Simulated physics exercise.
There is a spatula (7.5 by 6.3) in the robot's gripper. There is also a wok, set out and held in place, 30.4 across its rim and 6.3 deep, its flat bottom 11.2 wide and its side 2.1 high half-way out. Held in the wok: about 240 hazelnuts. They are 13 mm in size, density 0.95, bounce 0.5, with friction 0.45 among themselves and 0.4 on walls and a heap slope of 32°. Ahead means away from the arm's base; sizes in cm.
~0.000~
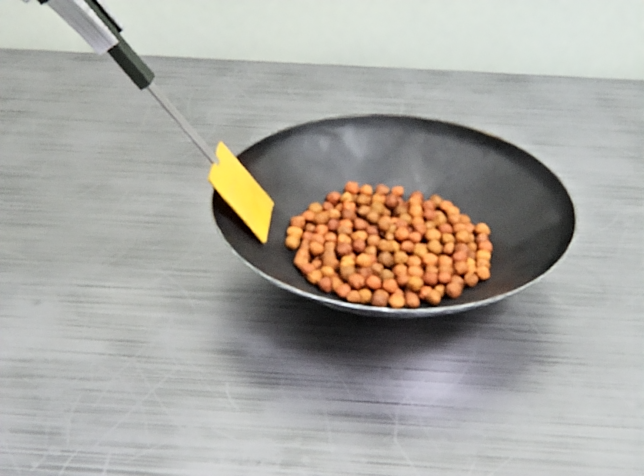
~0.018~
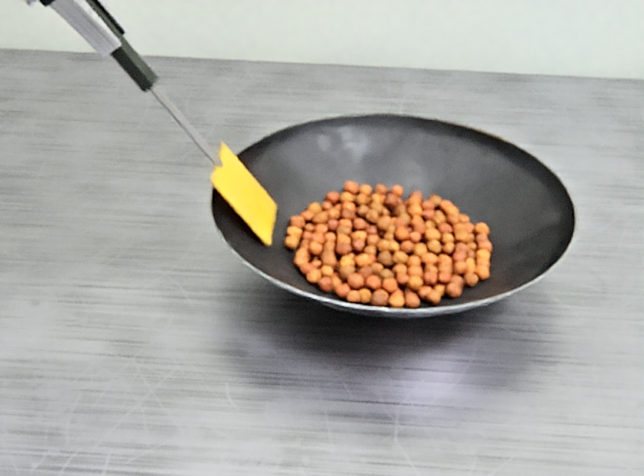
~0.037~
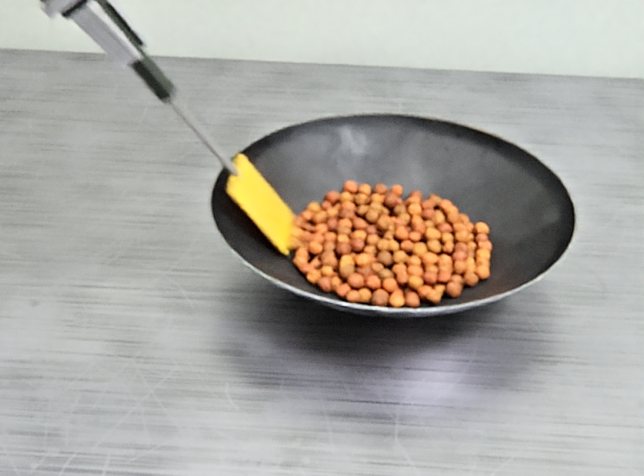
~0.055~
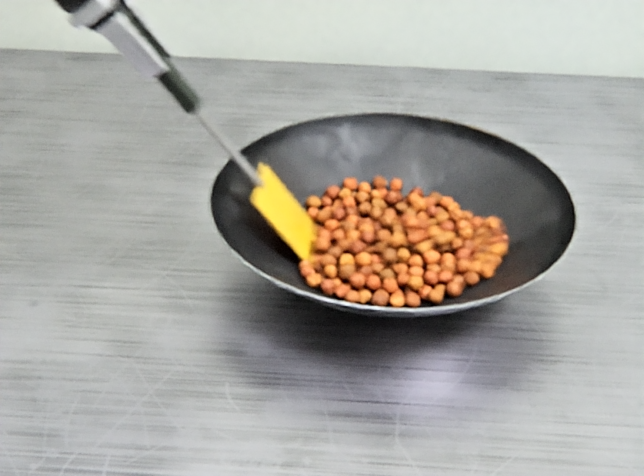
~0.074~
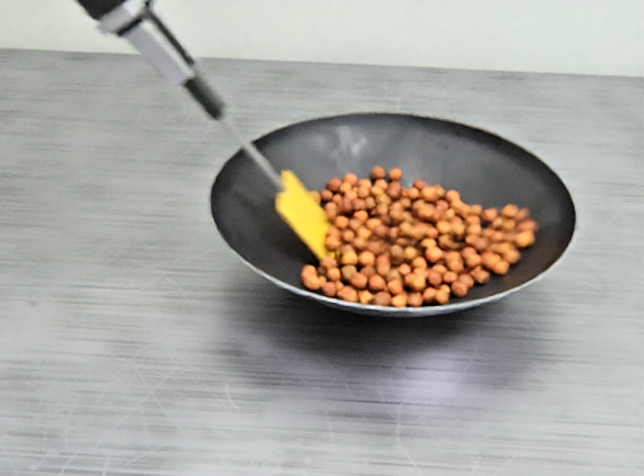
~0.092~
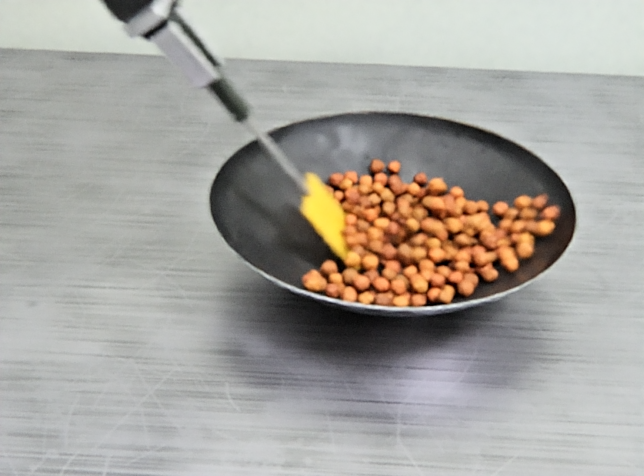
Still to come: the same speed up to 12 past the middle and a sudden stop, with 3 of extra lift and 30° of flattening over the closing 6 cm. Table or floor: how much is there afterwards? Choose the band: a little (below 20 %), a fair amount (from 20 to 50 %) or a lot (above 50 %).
It is a fair amount, from 20 to 50 %.
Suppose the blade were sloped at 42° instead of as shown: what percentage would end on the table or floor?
Some 30 in a hundred.
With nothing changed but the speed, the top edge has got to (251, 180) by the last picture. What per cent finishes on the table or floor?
Roughly 15 per cent.
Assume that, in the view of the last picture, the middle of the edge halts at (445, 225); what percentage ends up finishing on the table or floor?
I'd put it near 5 per cent.
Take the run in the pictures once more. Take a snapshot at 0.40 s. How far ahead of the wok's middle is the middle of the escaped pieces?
About 26 cm.
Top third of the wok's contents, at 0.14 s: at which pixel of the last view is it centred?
The top third sits at roughly (470, 232).
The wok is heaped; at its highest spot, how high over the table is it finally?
Some 4.0 cm above the table.
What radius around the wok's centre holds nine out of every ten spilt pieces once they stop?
75 centimetres, give or take.
After 0.14 s, sloping 53°, highest piece 8 above the table; 236 in the wok, 1 on the blade or in flight.
After 0.18 s, sloping 46°, highest piece 9 above the table; 232 in the wok, 5 on the blade or in flight.
After 0.40 s, sloping 23°, highest piece 15 above the table; 174 in the wok, 28 on the table or floor, 35 on the blade or in flight.
After 1.45 s, sloping 23°, highest piece 3 above the table; 174 in the wok, 63 on the table or floor.
At rest, 174 in the wok, 63 on the table or floor. That is 27 % on the table or floor.
